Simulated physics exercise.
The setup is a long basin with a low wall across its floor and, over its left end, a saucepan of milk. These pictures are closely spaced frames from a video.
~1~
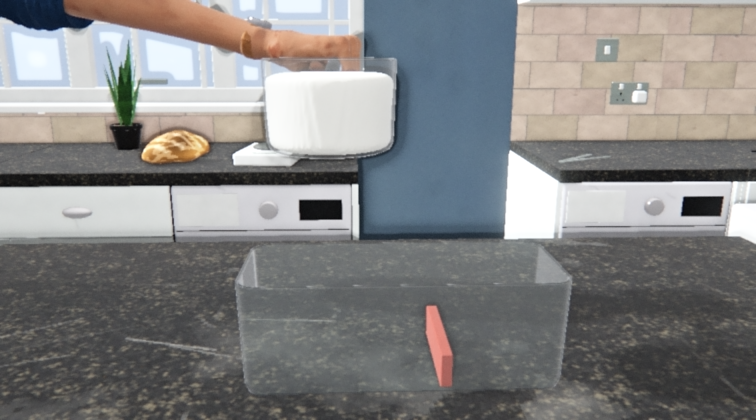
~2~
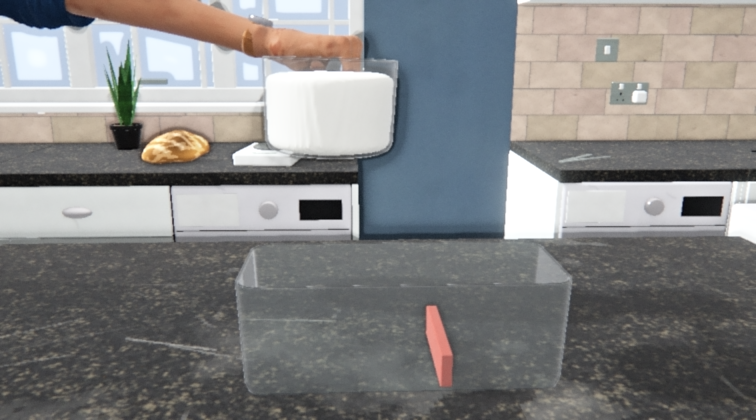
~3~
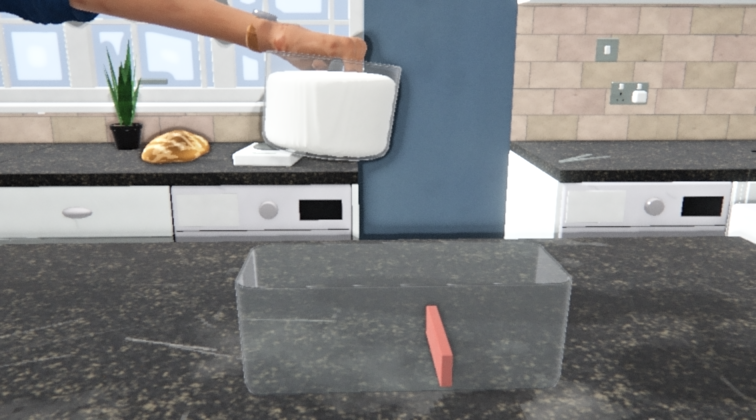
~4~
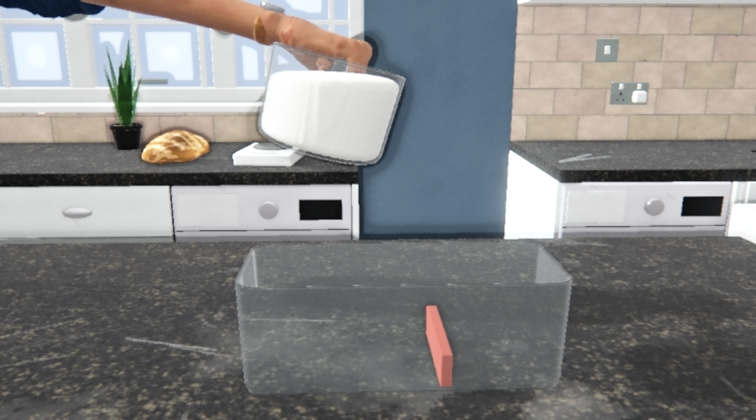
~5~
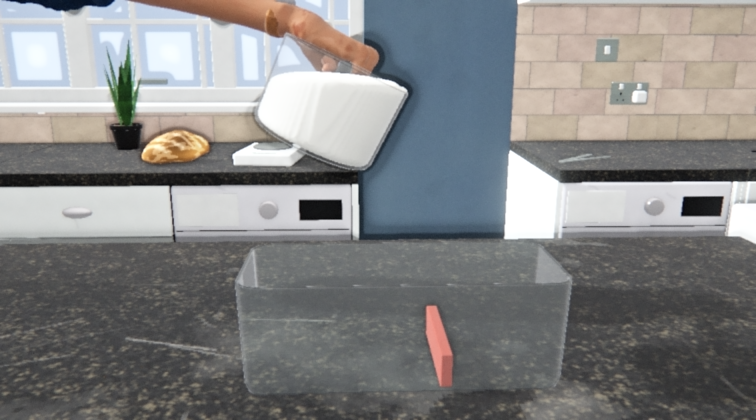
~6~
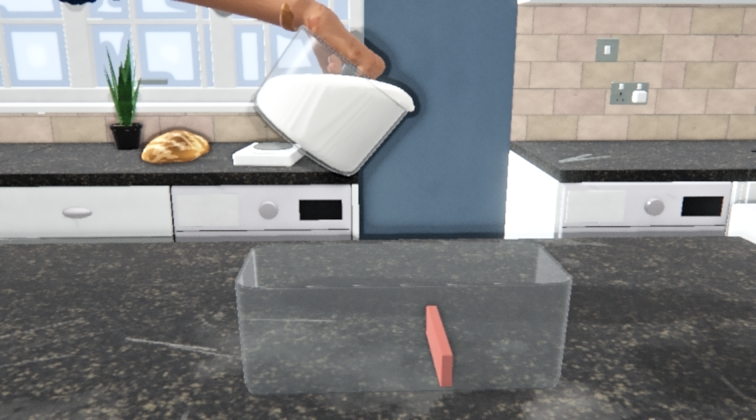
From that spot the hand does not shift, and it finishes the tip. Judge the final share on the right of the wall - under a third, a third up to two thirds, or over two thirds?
It is a third up to two thirds.
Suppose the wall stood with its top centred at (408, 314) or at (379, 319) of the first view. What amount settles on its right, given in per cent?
The first gives 80 %, the second 85 %.
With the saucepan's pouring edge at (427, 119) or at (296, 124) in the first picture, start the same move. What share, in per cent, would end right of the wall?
55 and 25 in a hundred.
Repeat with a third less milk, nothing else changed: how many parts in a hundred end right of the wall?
35 per cent.
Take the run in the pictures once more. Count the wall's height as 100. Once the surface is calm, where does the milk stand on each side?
Left near 50; right near 70.
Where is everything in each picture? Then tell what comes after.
In the first picture, it leans 0°; its right rim is at (395, 62); the milk meets the walls at (266, 77) and (392, 77); the long basin's rim runs from (245, 266) to (554, 262); the wall's top is at (439, 330).
In the second picture, it leans 2°; its right rim is at (396, 64); the milk meets the walls at (268, 76) and (393, 78).
In the third picture, it leans 7°; its right rim is at (399, 70); the milk meets the walls at (270, 75) and (395, 80).
In the fourth picture, it leans 15°; its right rim is at (403, 80); the milk meets the walls at (272, 76) and (399, 82).
In the fifth picture, it leans 26°; its right rim is at (406, 94); the milk meets the walls at (269, 80) and (405, 87).
In the sixth picture, it leans 38°; its right rim is at (405, 111); the milk meets the walls at (266, 82) and (400, 99); 3 per cent is over the edge.
A moment on, the tilt is 108° and 29 per cent is still to pour, 1 is left of the wall and 20 right of it.
Next, the tilt is 112° and 5 per cent is still to pour, 24 is left of the wall and 56 right of it.
Then the tilt is 112° and 0 per cent is still to pour, 40 is left of the wall and 44 right of it.
Later the tilt is 112° and 0 per cent is still to pour, 50 is left of the wall and 46 right of it.
In the end 55 per cent lies left of the wall, 42 right of it and 3 outside.
